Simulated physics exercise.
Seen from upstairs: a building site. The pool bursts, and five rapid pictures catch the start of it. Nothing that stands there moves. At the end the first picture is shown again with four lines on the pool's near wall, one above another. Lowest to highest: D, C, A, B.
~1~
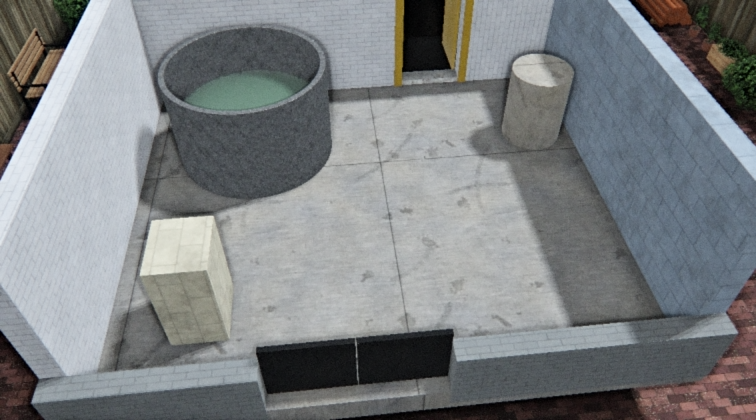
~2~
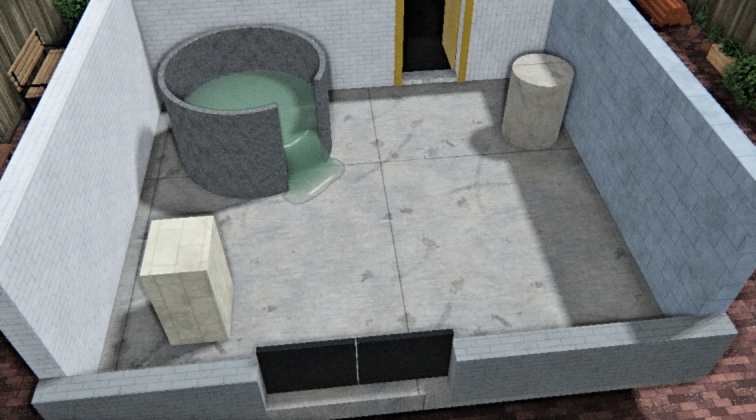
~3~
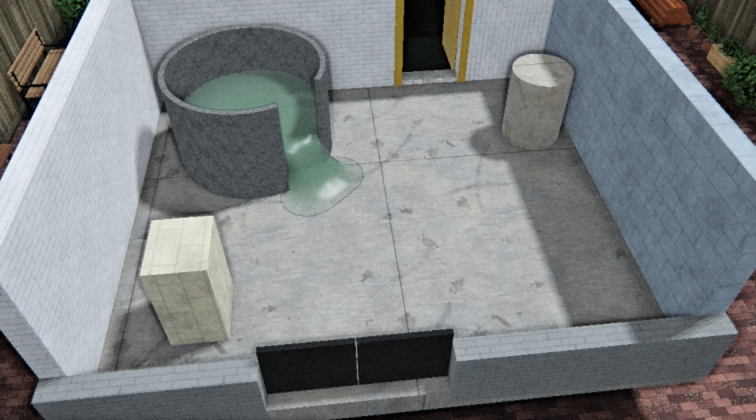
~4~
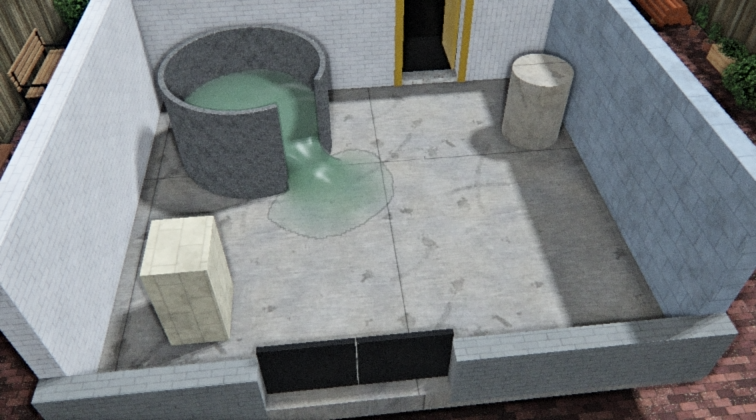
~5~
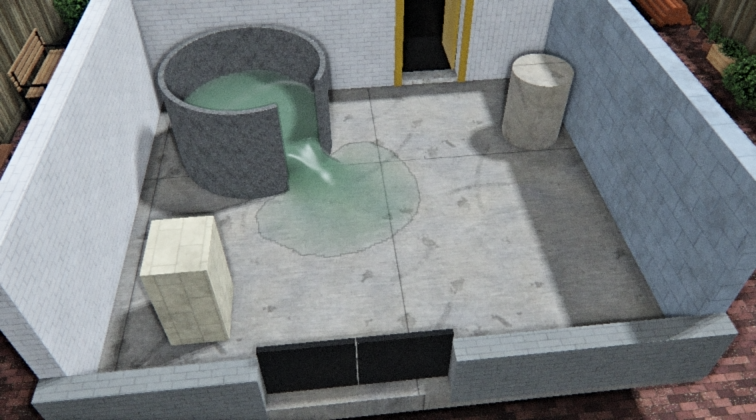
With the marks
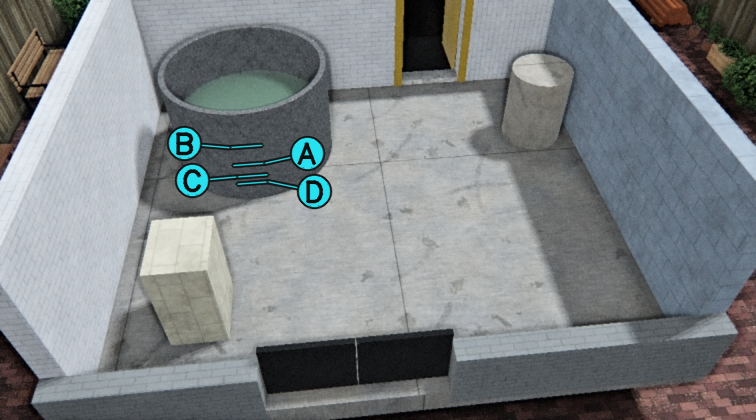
In the video, a round dark stone pool of green water stands in a walled concrete yard. An opening appears in its right side, and water pours out, spreading across the floor in a steadily widening puddle.
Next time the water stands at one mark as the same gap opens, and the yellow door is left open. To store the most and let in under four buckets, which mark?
Line B just does it.
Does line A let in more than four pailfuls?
No.
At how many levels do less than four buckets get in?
All of them.
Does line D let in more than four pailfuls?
No.
On the marked copy, A at (249, 164); B at (245, 146); C at (251, 175); D at (253, 183); from the bottom up D, C, A, B.
For line A, nothing gets over.
For line B, a bucket or two gets in.
For line C, nothing gets over.
For line D, nothing gets over.
